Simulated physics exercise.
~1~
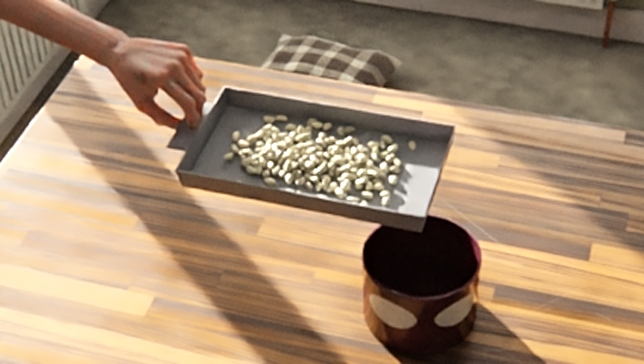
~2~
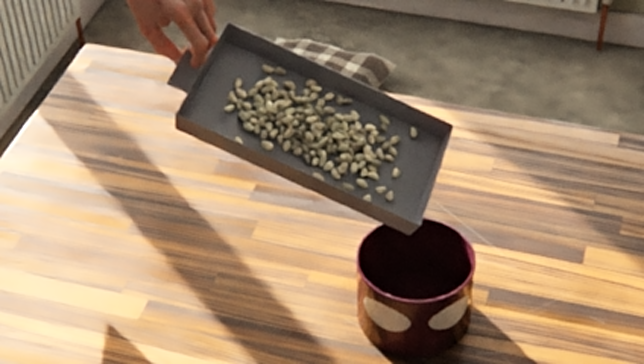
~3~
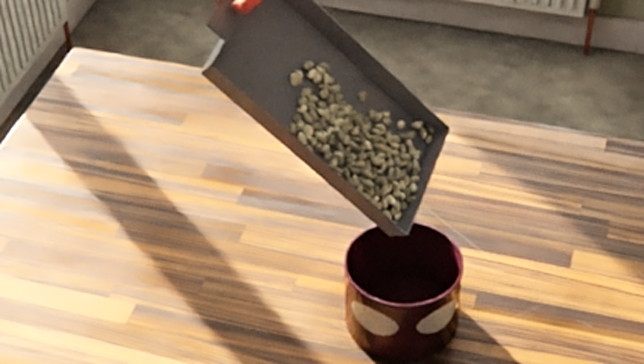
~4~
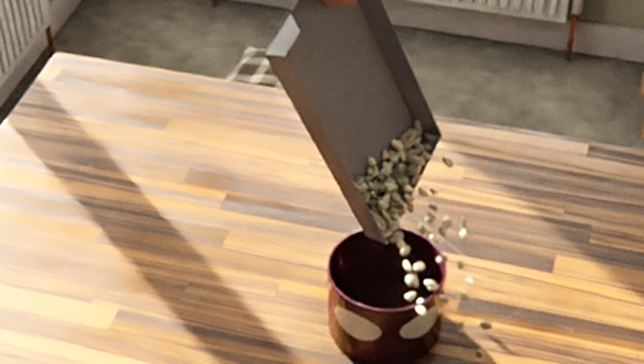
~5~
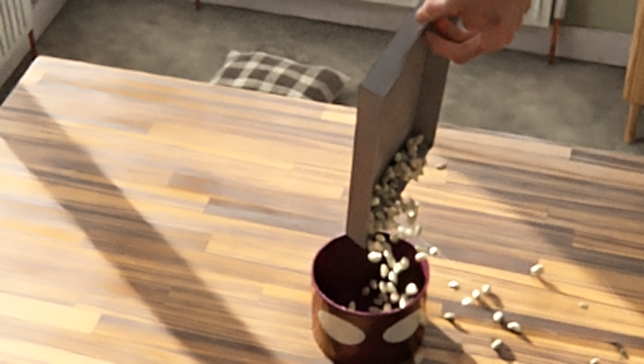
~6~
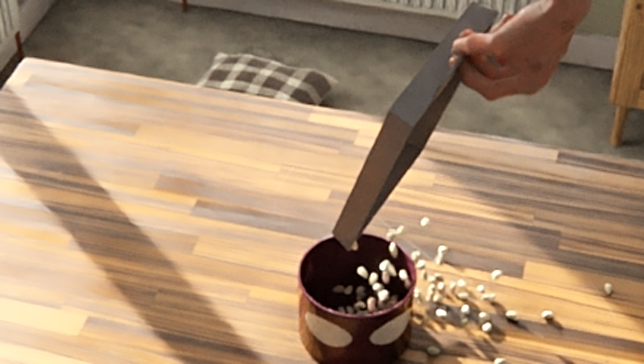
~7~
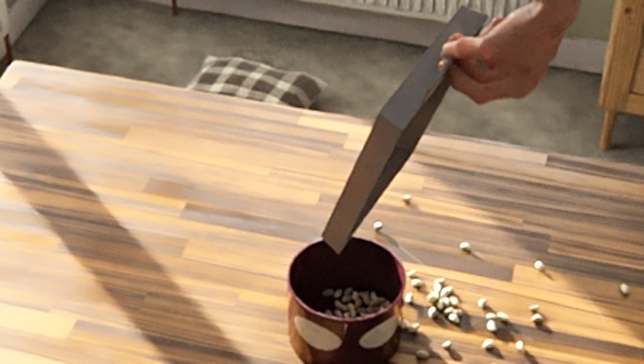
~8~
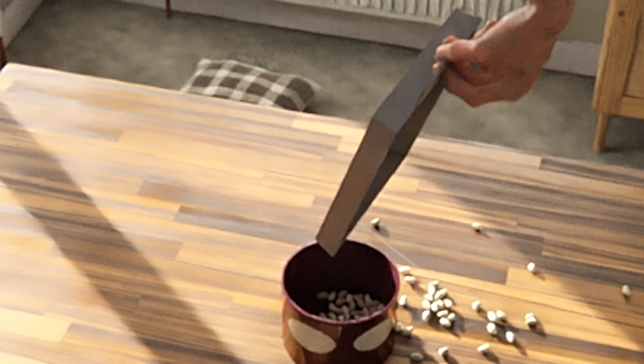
A grey tray of small white beans is held by a hand over a striped wooden table, seen from above at an angle, with a dark red pot with pale oval patches below it and a checked cushion on the floor behind. The hand tips the tray steadily to the right, and the beans slide together towards its lower corner. They pour over the edge, many dropping into the pot while others fall past its right side and scatter. The tray ends steeply overturned and still, with most beans inside the pot and the rest lying on the table.
